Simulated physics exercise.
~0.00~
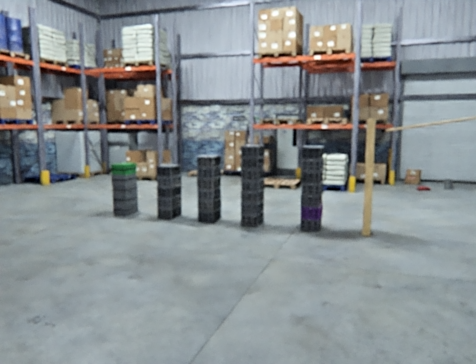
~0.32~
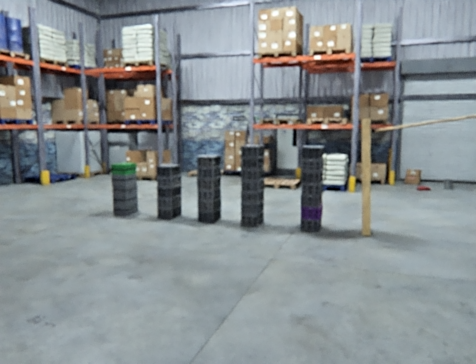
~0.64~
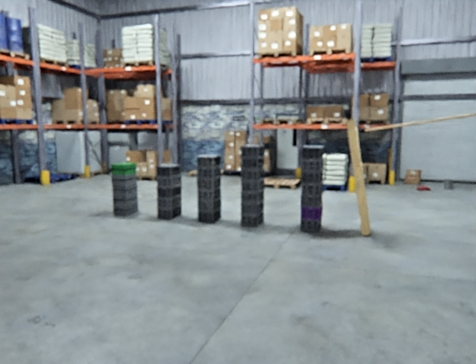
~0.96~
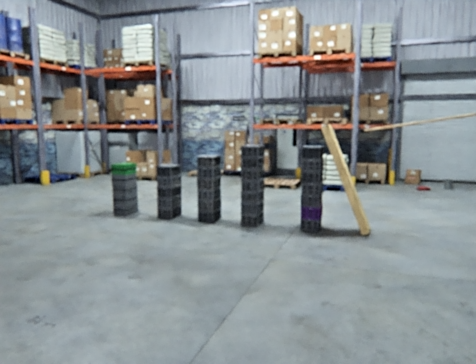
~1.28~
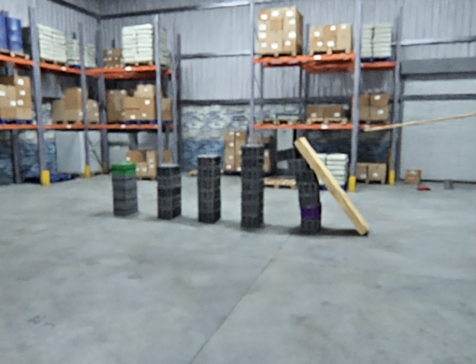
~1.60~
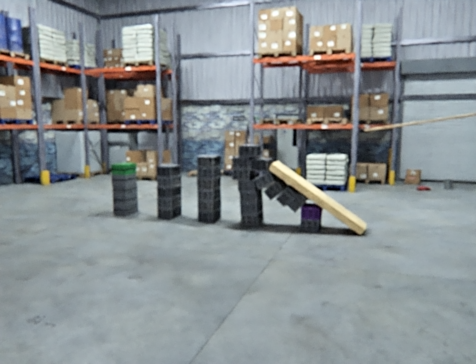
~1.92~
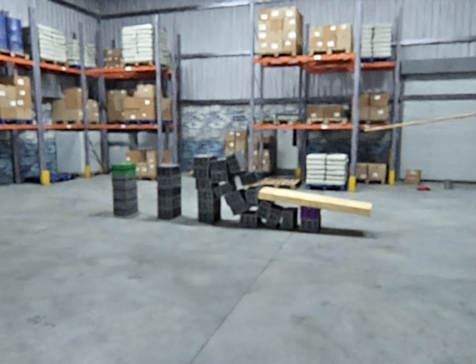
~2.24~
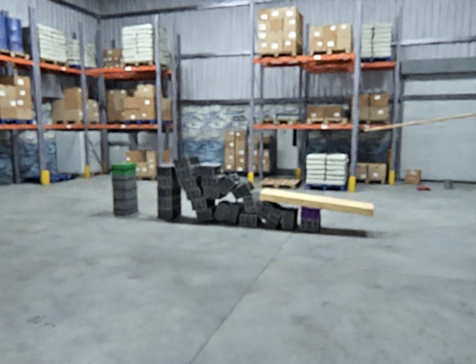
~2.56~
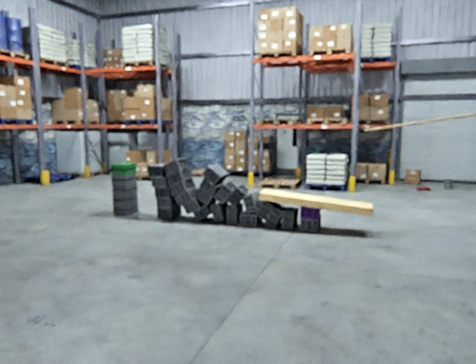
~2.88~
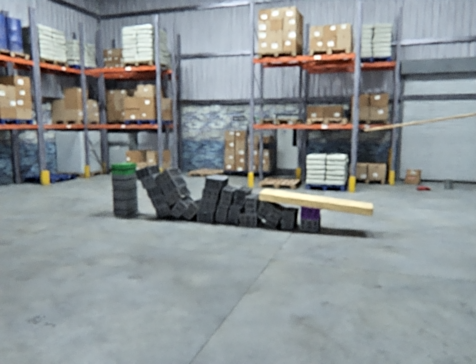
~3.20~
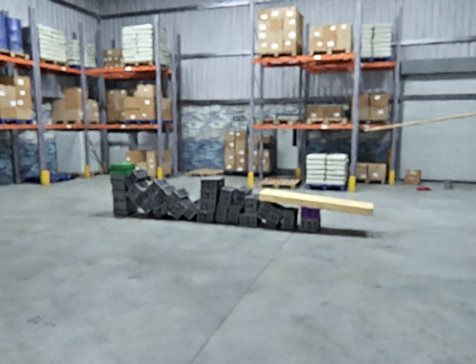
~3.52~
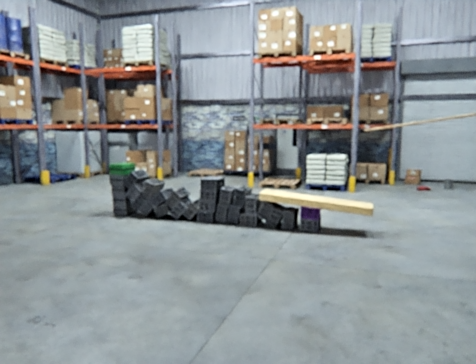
Five separate stacks of dark crates stand in a row across a grey warehouse floor, seen from a fixed view in front, with orange racks of boxes behind. A green crate tops the leftmost stack, and a purple one sits low in the rightmost, beside an upright wooden board. The board tips left as a thin pole extends from the right, and it knocks over the nearest stack. The stacks then topple leftward one after another until the tumbling crates reach the last. Finally, the leftmost stack still stands, green crate on top, beside a jagged heap, while the board lies nearly flat over the purple crate.
